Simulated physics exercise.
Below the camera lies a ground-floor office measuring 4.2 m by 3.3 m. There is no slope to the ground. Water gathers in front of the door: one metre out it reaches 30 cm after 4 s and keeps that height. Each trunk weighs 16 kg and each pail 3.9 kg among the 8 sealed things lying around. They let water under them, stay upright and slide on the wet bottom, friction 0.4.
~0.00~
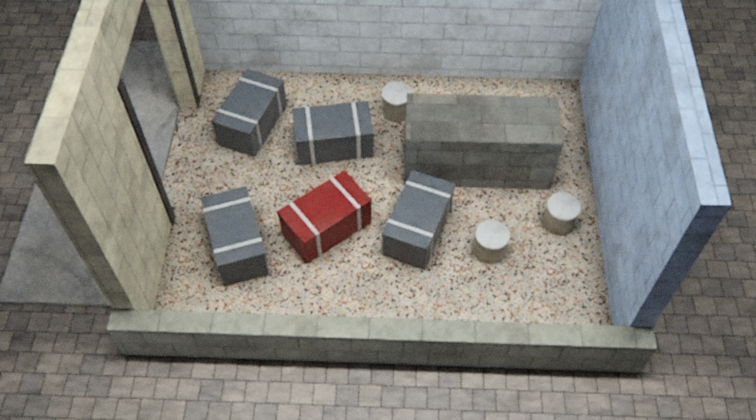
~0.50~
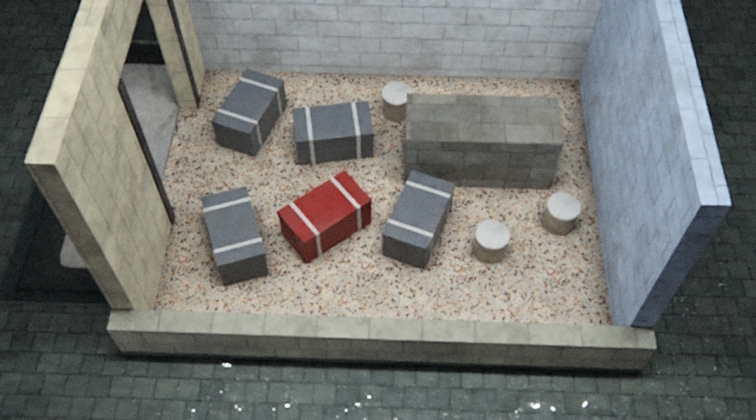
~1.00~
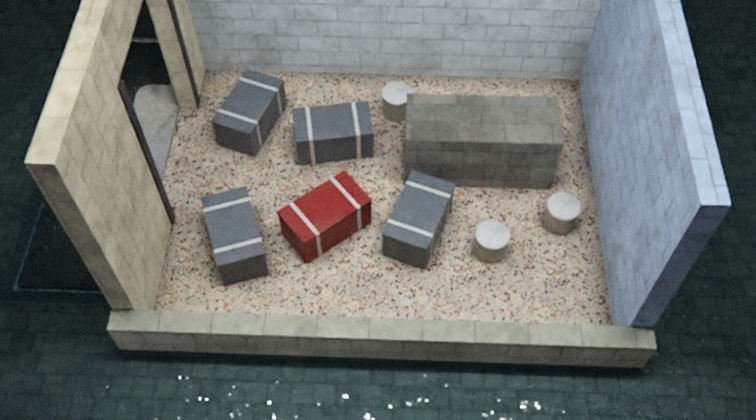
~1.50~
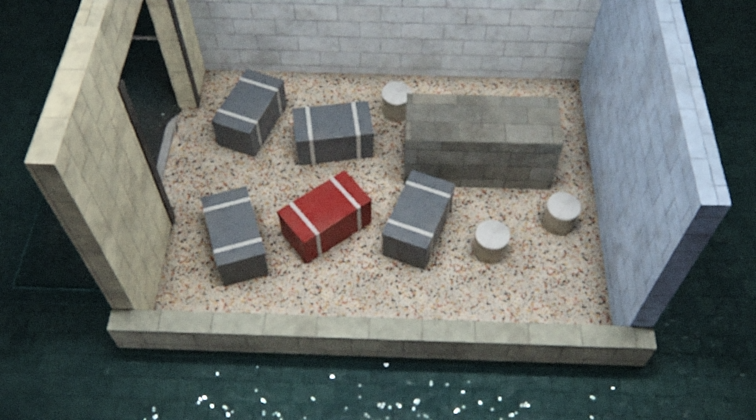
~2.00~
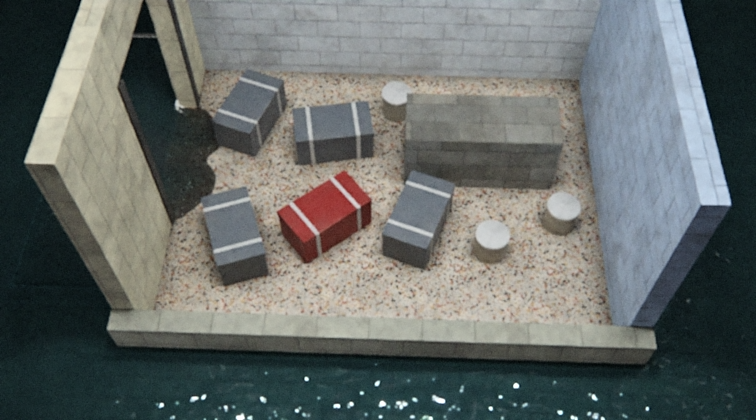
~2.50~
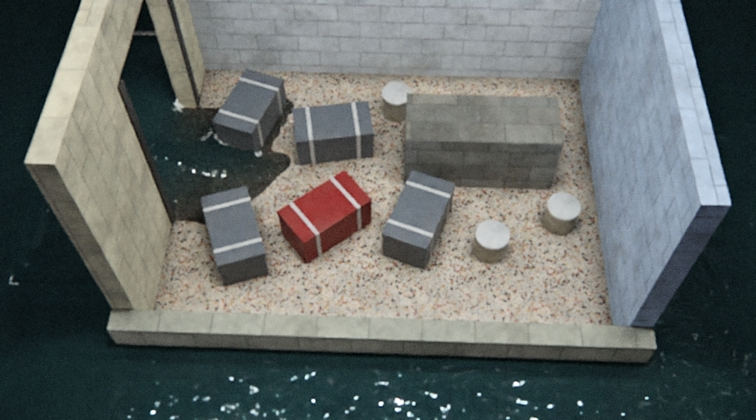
Dark water rising around a walled room, then spreading in through the left doorway between grey trunks as the red trunk stays still.
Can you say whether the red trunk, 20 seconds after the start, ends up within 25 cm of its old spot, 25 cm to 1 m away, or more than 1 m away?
It winds up a bit off.
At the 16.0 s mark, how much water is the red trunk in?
Depth approx. 25 cm.
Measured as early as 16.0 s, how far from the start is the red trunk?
Around 120 centimetres.
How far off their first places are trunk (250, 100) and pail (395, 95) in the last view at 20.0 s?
They sit 250 cm and 140 cm away, in the order given.
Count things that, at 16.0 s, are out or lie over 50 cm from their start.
7 of them.
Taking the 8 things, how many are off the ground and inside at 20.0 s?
Just then, the number is 8.
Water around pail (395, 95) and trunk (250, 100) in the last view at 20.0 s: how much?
I'd put it at 25 cm and 32 cm respectively.
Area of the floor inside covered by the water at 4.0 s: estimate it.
I'd estimate close to 5.5 m2.
After 4.0 s the red trunk is near (347, 238), 0.4 m from its start, aground; 0 afloat.
After 9.0 s the red trunk is near (438, 278), 1.4 m from its start, afloat; 8 afloat.
After 16.0 s the red trunk is near (432, 256), 1.2 m from its start, afloat; 8 afloat.
After 20.0 s the red trunk is near (272, 225), 0.6 m from its start, afloat; 8 afloat.
